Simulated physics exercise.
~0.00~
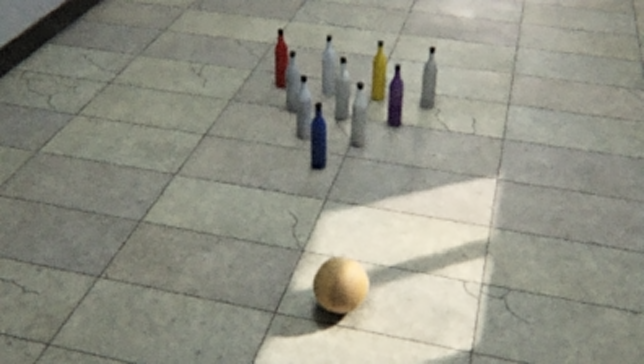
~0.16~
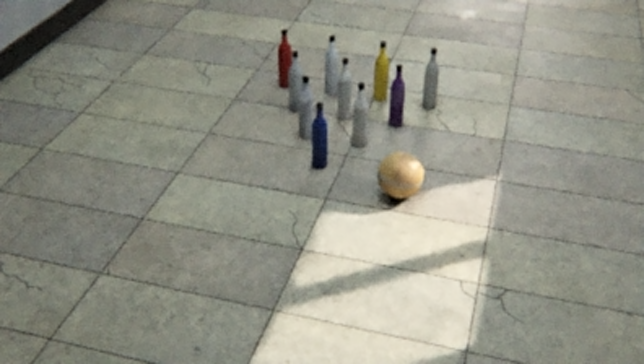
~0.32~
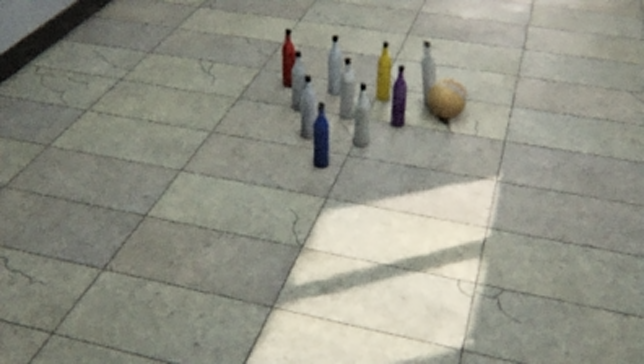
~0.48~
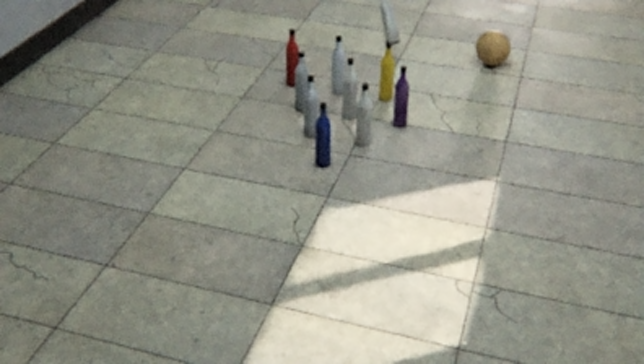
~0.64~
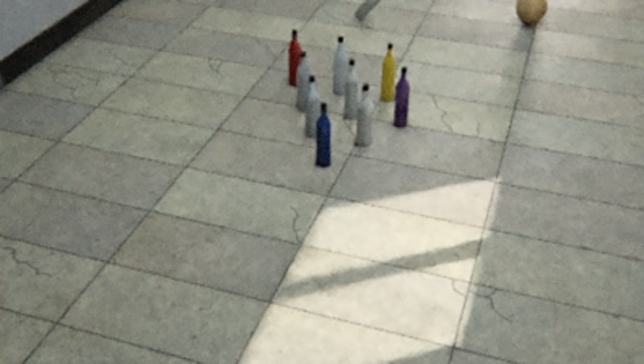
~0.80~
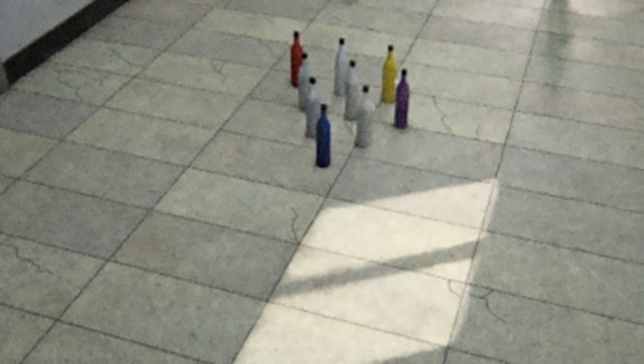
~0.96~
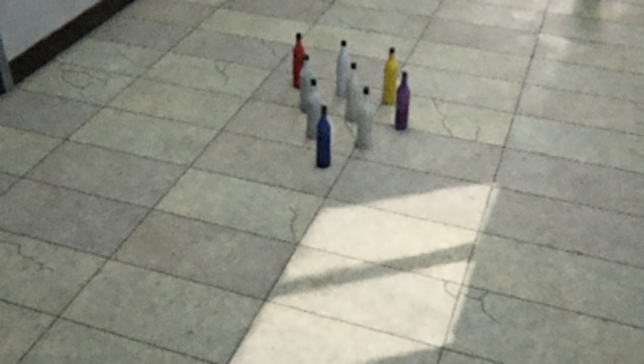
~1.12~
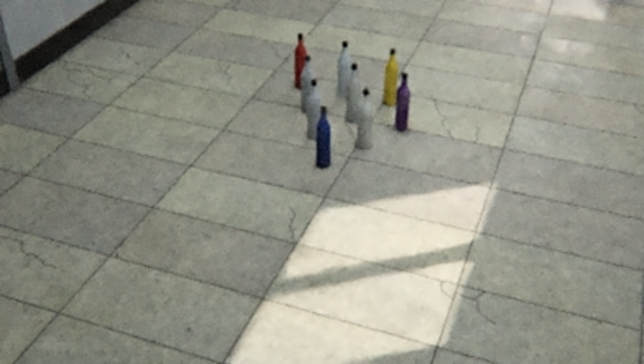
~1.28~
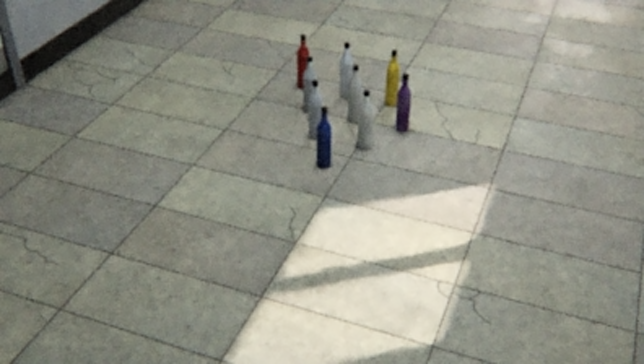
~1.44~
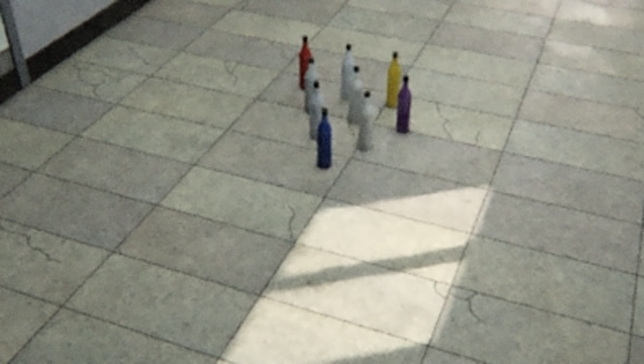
Wooden ball rolling across a tiled floor, knocking away the rear right grey bottle and leaving view as the others stay standing.
